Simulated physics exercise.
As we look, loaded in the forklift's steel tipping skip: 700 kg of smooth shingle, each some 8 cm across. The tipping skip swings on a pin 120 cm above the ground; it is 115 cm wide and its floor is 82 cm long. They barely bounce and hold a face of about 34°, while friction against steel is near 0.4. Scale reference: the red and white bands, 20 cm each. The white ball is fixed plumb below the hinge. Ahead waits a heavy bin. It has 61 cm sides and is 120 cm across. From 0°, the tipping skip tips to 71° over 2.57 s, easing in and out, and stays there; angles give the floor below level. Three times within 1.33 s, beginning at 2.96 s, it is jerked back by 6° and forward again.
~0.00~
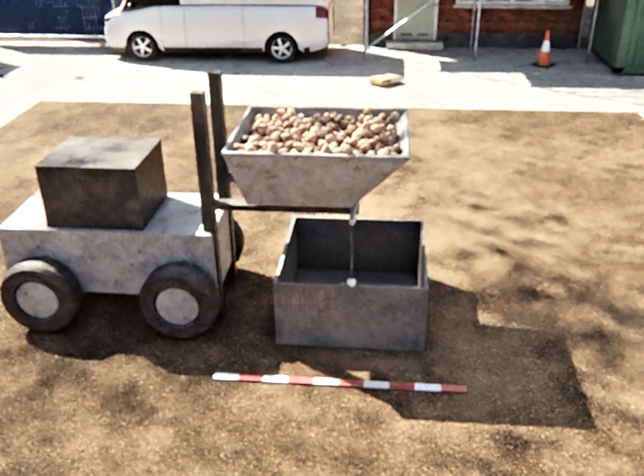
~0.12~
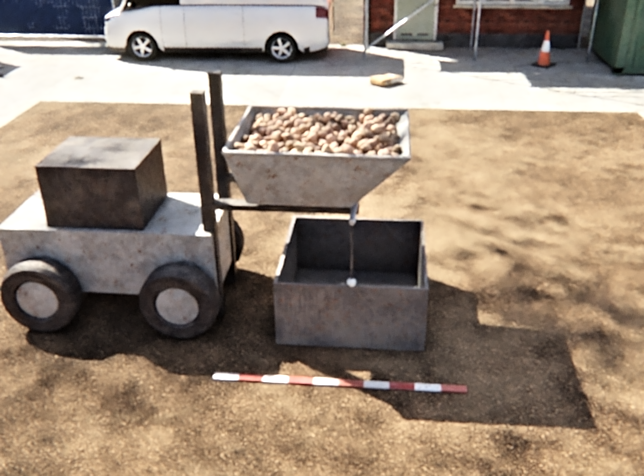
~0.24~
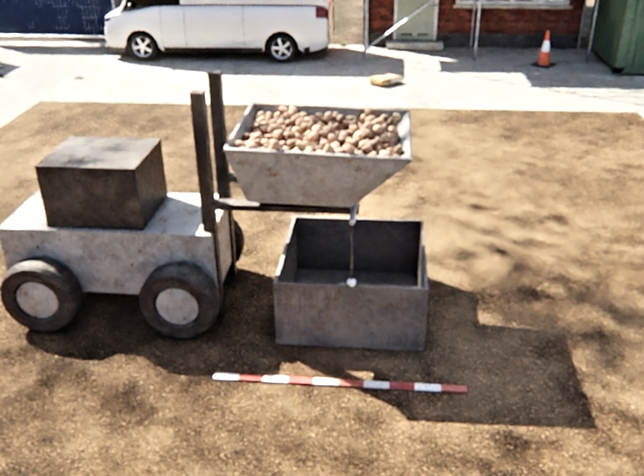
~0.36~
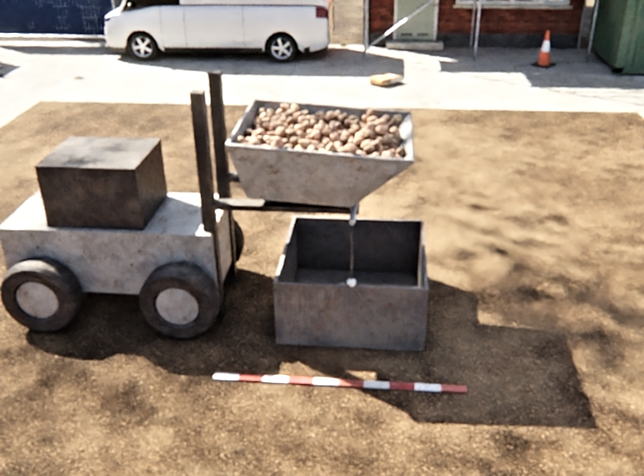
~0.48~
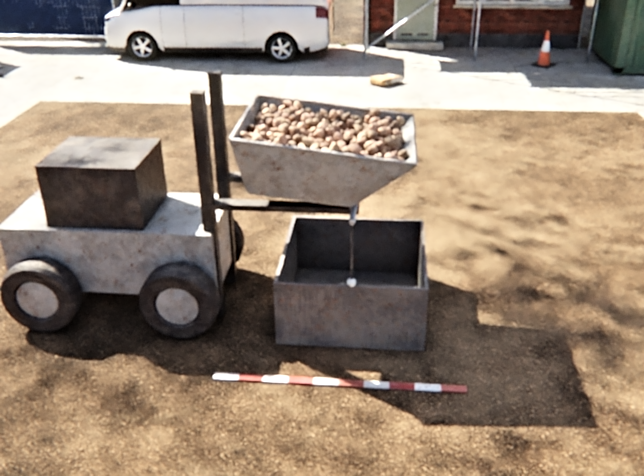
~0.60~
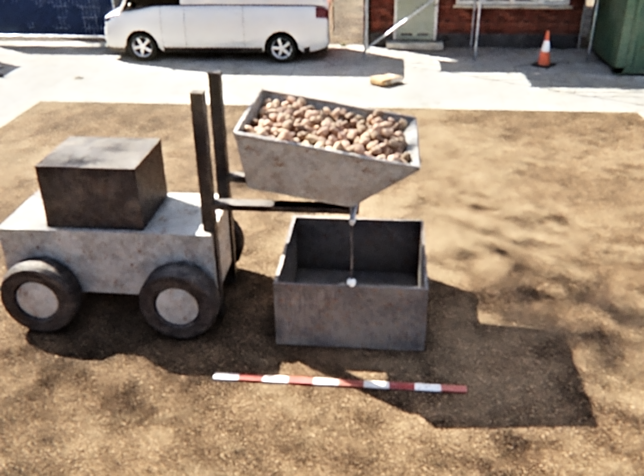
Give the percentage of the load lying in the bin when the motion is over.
Close to 0 in a hundred.
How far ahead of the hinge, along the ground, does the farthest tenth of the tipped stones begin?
Distance from the hinge: About 210 cm.
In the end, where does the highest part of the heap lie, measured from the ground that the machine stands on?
Near 30 cm up from the ground.
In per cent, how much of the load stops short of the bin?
Roughly 0 percent of it.
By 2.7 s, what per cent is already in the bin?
Some 0 per cent.
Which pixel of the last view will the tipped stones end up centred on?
Somewhere around (507, 310) in the last picture.
After 1.9 s the floor is at 60°; 94 % in the tipping skip, 6 % beside or beyond the bin; the foremost stones are at (467, 250).
After 2.7 s the floor is at 71°; 25 % in the tipping skip, 75 % beside or beyond the bin; the foremost stones are at (579, 320).
After 4.7 s the floor is at 71°; 0 % in the tipping skip, 100 % beside or beyond the bin; the foremost stones are past the picture's edge.
After 7.4 s the floor is at 71°; 0 % in the tipping skip, 100 % beside or beyond the bin; the foremost stones are past the picture's edge.
